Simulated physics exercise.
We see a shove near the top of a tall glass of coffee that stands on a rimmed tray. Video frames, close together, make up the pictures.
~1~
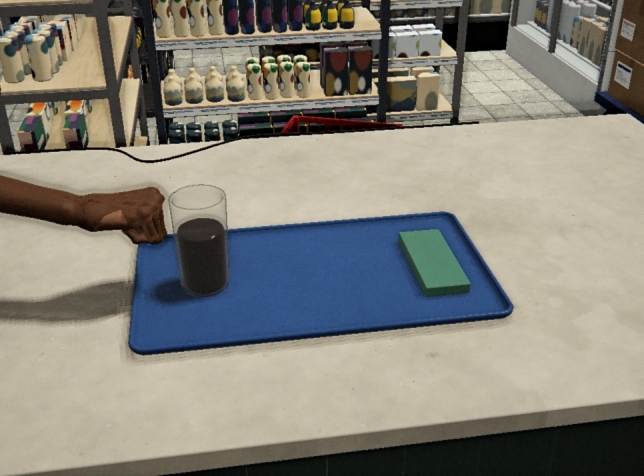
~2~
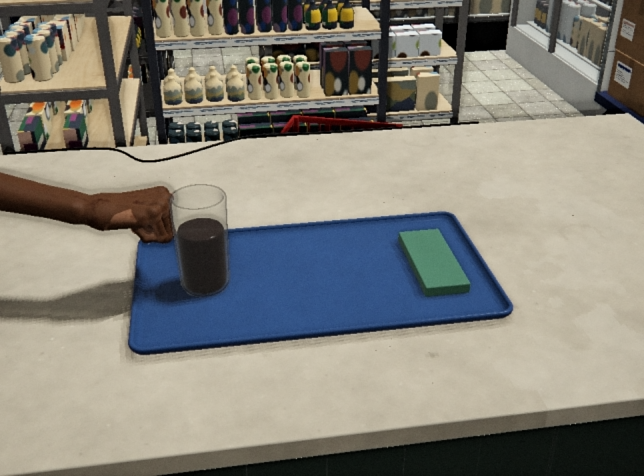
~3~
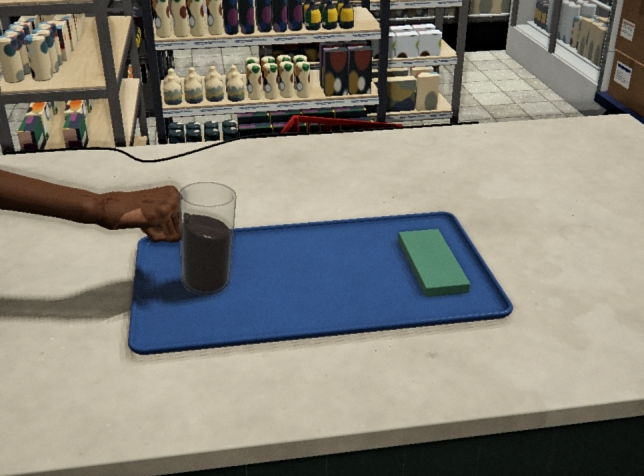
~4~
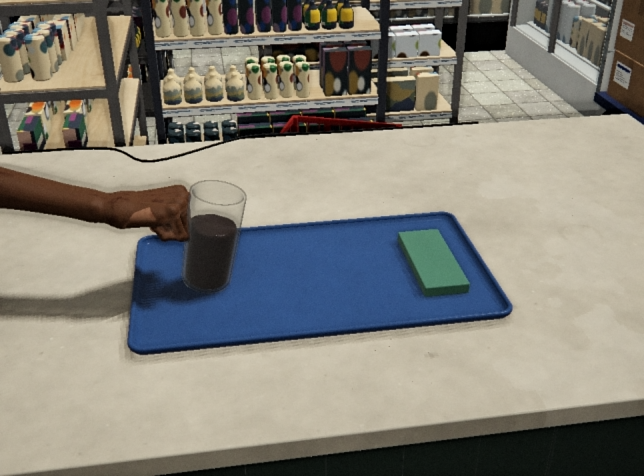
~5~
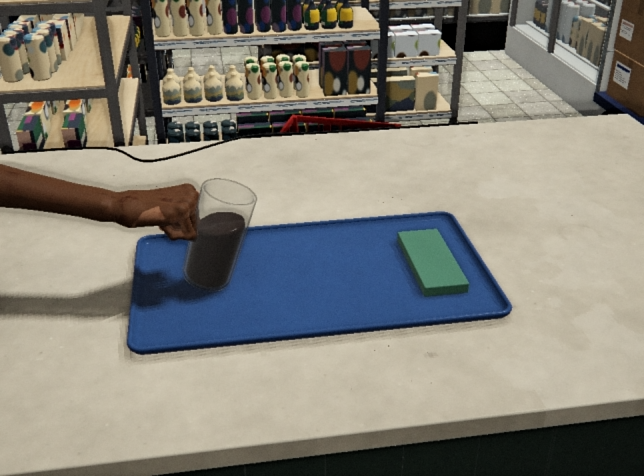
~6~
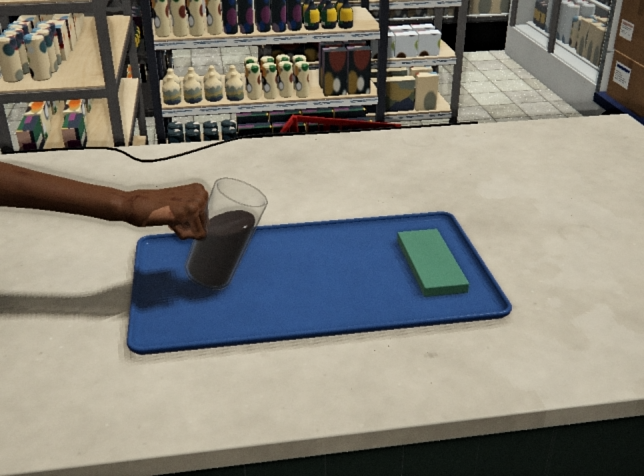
A brown-skinned hand reaches in from the left and pushes near the top of a tall clear glass of dark coffee, seen from slightly above across a pale counter in a shop. The glass stands on the left of a rimmed blue tray, a green block lies at the right, and stocked shelves stand behind. The glass first stays upright, then leans steadily further rightward as the knuckles follow, the coffee shifting inside, while the view stays still.
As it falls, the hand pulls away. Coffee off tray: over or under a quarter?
Under a quarter.
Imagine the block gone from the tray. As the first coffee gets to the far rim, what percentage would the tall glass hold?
About 55 per cent.
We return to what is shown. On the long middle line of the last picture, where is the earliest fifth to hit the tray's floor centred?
At about (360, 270).
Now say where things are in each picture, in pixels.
It leans 0°; its right rim is at (224, 196); the coffee meets the walls at (177, 229) and (224, 225); the tray's far rim is at (479, 257); a block is fixed to the tray further along, in the first picture.
It leans 0°; its right rim is at (224, 196); the coffee meets the walls at (177, 229) and (224, 225), in the second picture.
It leans 6°; its right rim is at (234, 196); the coffee meets the walls at (183, 214) and (230, 227), in the third picture.
It leans 12°; its right rim is at (245, 197); the coffee meets the walls at (190, 218) and (236, 224), in the fourth picture.
It leans 18°; its right rim is at (255, 198); the coffee meets the walls at (196, 225) and (245, 217), in the fifth picture.
It leans 24°; its right rim is at (265, 201); the coffee meets the walls at (200, 232) and (256, 215), in the sixth picture.
A moment on, the tall glass is falling and 100 per cent is in the glass, 0 on the tray and 0 above or beyond its rim.
Next, the tall glass lies on its side and 100 per cent is in the glass, 0 on the tray and 0 above or beyond its rim.
Then the tall glass lies on its side and 58 per cent is in the glass, 27 on the tray and 15 above or beyond its rim.
Later the tall glass lies on its side and 29 per cent is in the glass, 47 on the tray and 24 above or beyond its rim.
Finally, 87 per cent is held by tray and glass, 13 is off the tray.
